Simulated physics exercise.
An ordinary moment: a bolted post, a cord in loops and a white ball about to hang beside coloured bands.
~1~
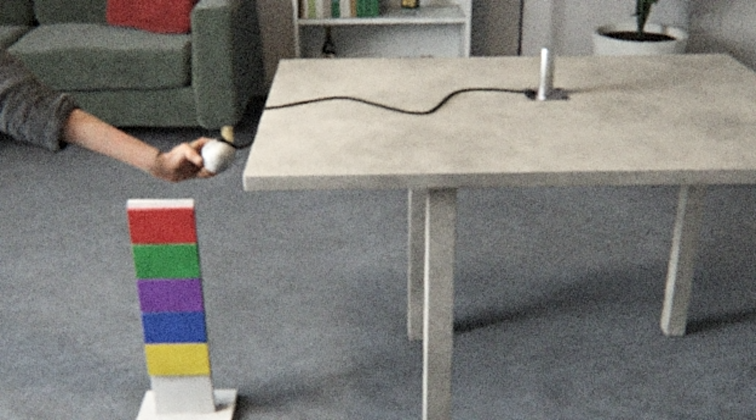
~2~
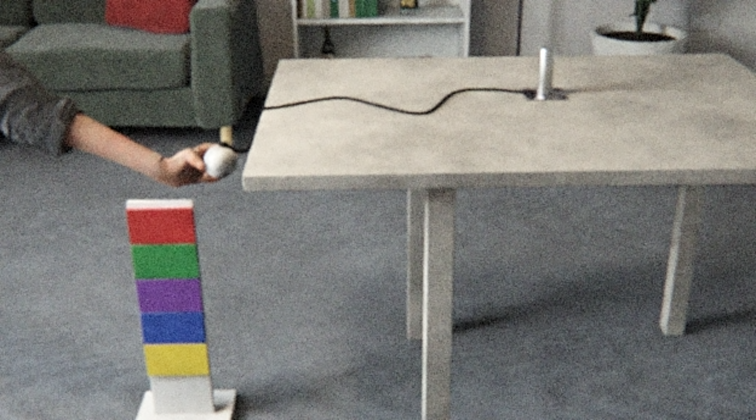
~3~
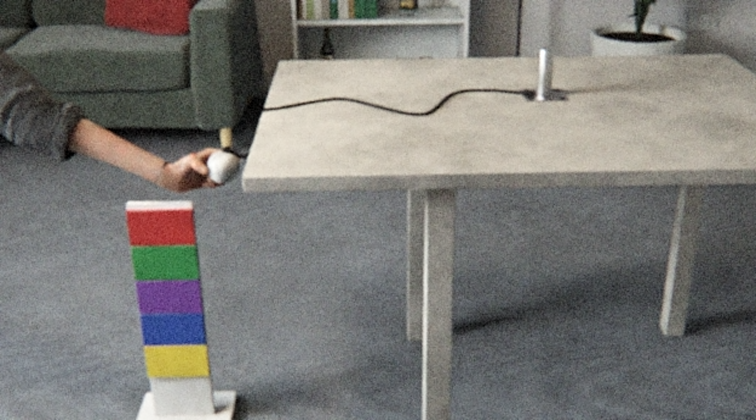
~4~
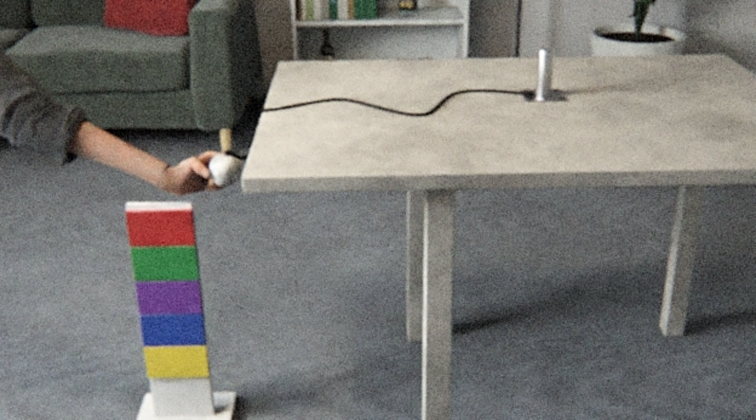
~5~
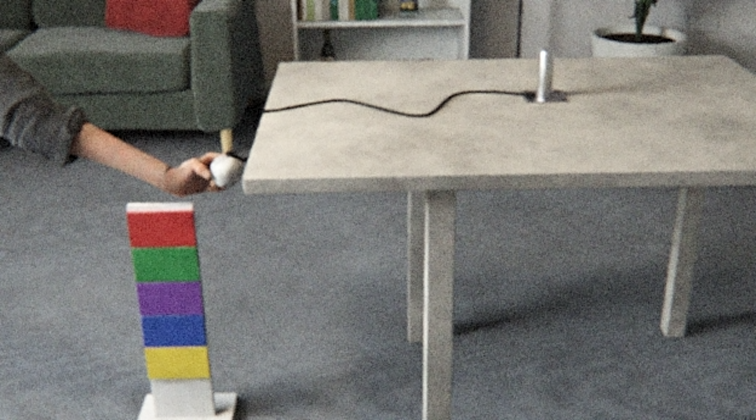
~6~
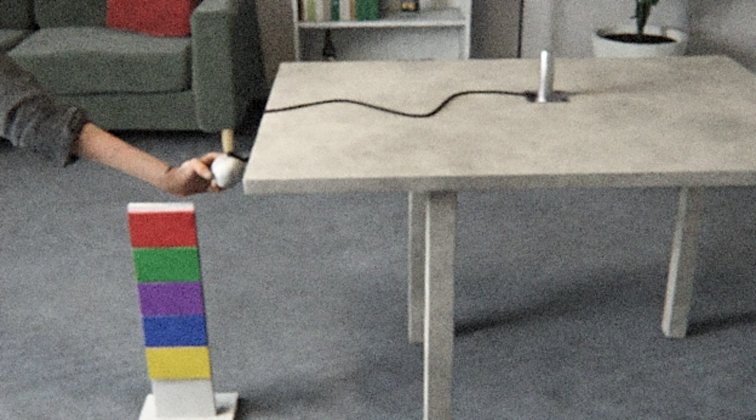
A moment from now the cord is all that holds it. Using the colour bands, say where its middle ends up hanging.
Its middle ends up at the green band.
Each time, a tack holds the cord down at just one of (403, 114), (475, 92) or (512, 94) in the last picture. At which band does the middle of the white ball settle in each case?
First try red, second try green, third try green.
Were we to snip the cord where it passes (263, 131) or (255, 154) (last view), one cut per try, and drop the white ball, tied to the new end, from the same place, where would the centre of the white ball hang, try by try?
Result 1: (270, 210). Result 2: (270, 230).
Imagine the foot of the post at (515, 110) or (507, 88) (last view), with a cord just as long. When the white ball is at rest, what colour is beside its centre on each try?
For the first it would be purple, for the second purple.
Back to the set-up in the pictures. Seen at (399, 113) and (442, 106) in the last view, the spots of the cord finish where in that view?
The first lands at (350, 108), while the second lands at (415, 104).
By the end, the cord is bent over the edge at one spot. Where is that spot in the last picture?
(331, 102), approximately.
Soon after, ball near (280, 260); level with green.
After that, ball near (263, 262); level with green.
In the end, ball near (271, 264); level with green. Its centre hangs level with the green band.
